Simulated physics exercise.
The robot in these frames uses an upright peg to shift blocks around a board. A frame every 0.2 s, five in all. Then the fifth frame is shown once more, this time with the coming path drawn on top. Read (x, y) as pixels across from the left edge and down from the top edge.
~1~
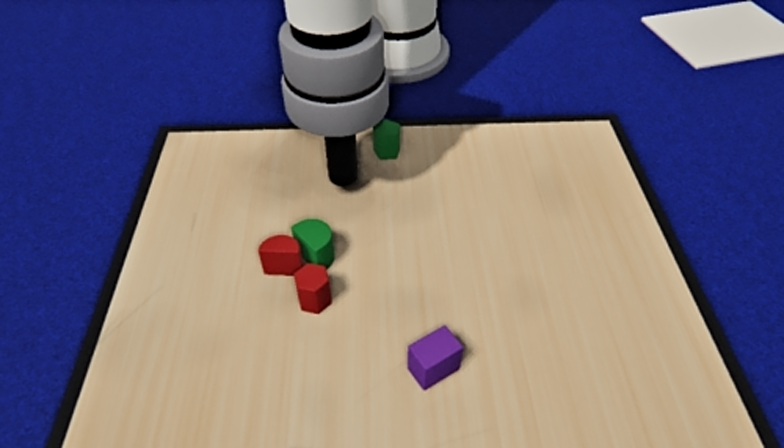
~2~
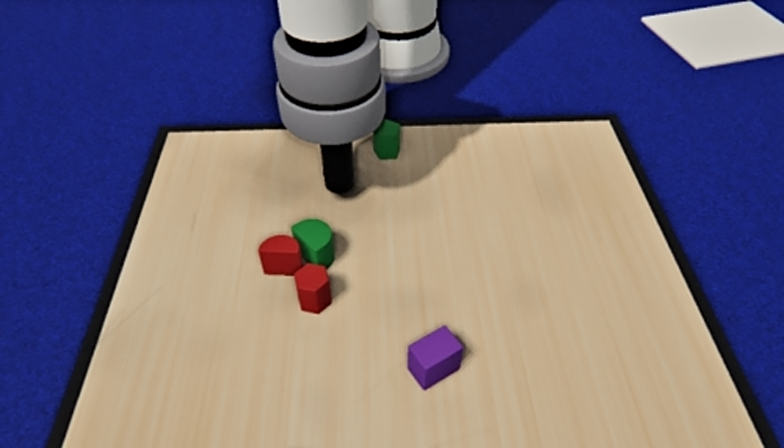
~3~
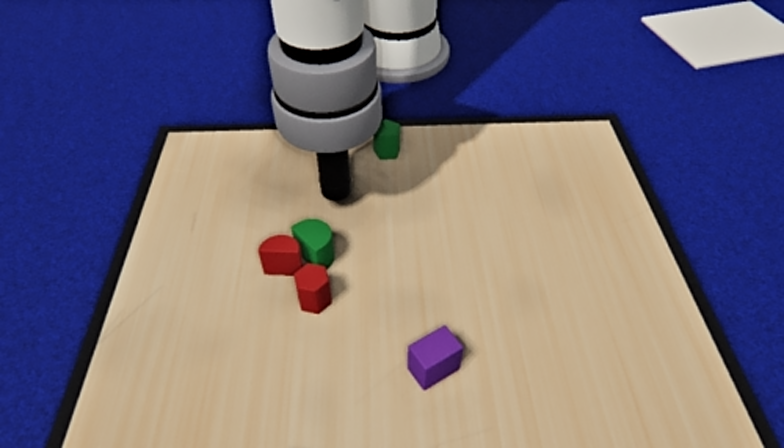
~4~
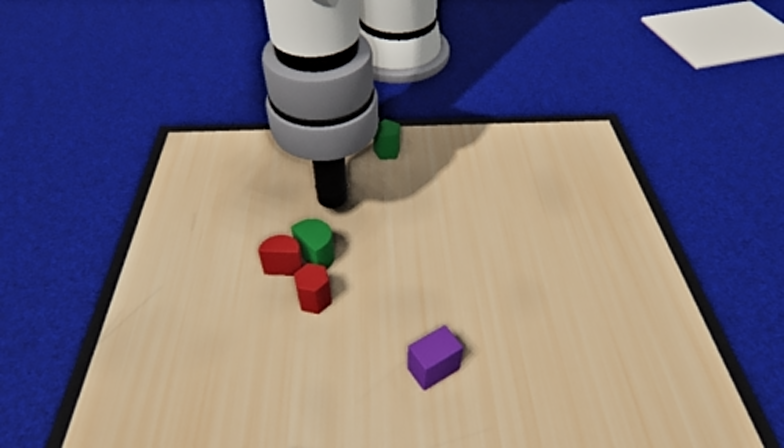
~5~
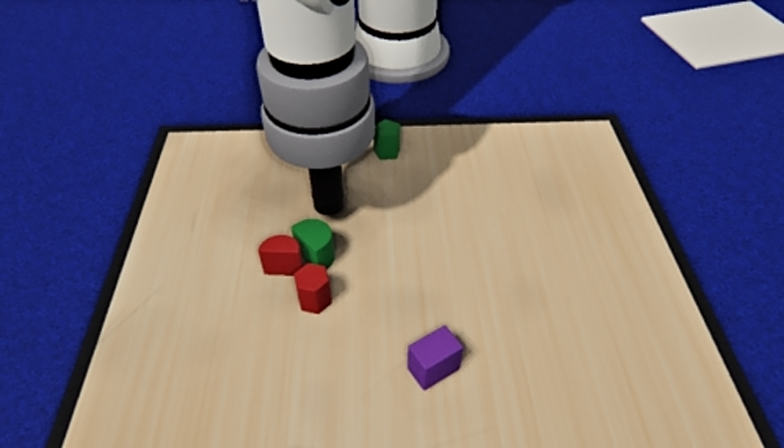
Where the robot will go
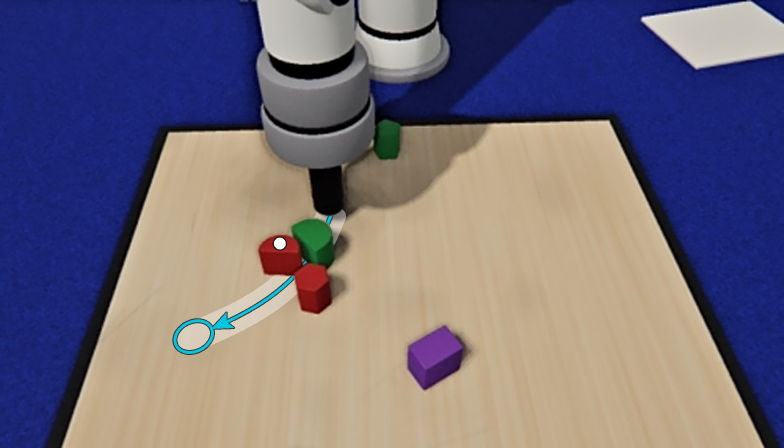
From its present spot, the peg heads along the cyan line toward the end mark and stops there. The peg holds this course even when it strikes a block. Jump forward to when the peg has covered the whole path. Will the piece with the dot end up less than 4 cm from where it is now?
No, that is not how it ends up.
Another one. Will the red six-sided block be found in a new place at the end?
Final answer: Yes.
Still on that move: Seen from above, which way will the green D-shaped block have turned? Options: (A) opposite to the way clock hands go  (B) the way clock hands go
A - opposite to the way clock hands go.
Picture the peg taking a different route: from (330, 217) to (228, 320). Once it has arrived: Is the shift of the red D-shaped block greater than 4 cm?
My answer is yes.
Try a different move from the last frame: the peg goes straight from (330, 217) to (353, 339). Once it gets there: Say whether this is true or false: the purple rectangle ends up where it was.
That is true.
The line goes from (330, 217) by way of (306, 262) and (260, 304) to (194, 336); the dot is on the red D-shaped block.
What follows on the original path. One third of the way, peg at (304, 251); red D-shaped block at (264, 259), turned 65° clockwise; red six-sided block at (311, 294), turned 20° clockwise; green D-shaped block at (305, 265), turned 35° anticlockwise.
Two thirds of the way, peg at (256, 293); red D-shaped block at (218, 281); red six-sided block at (319, 307), turned 30° clockwise; green D-shaped block at (296, 287), turned 105° anticlockwise.
At the end, peg at (189, 326); red D-shaped block at (158, 293), turned 200° clockwise; red six-sided block at (319, 307), turned 30° clockwise; green D-shaped block at (296, 287), turned 105° anticlockwise.
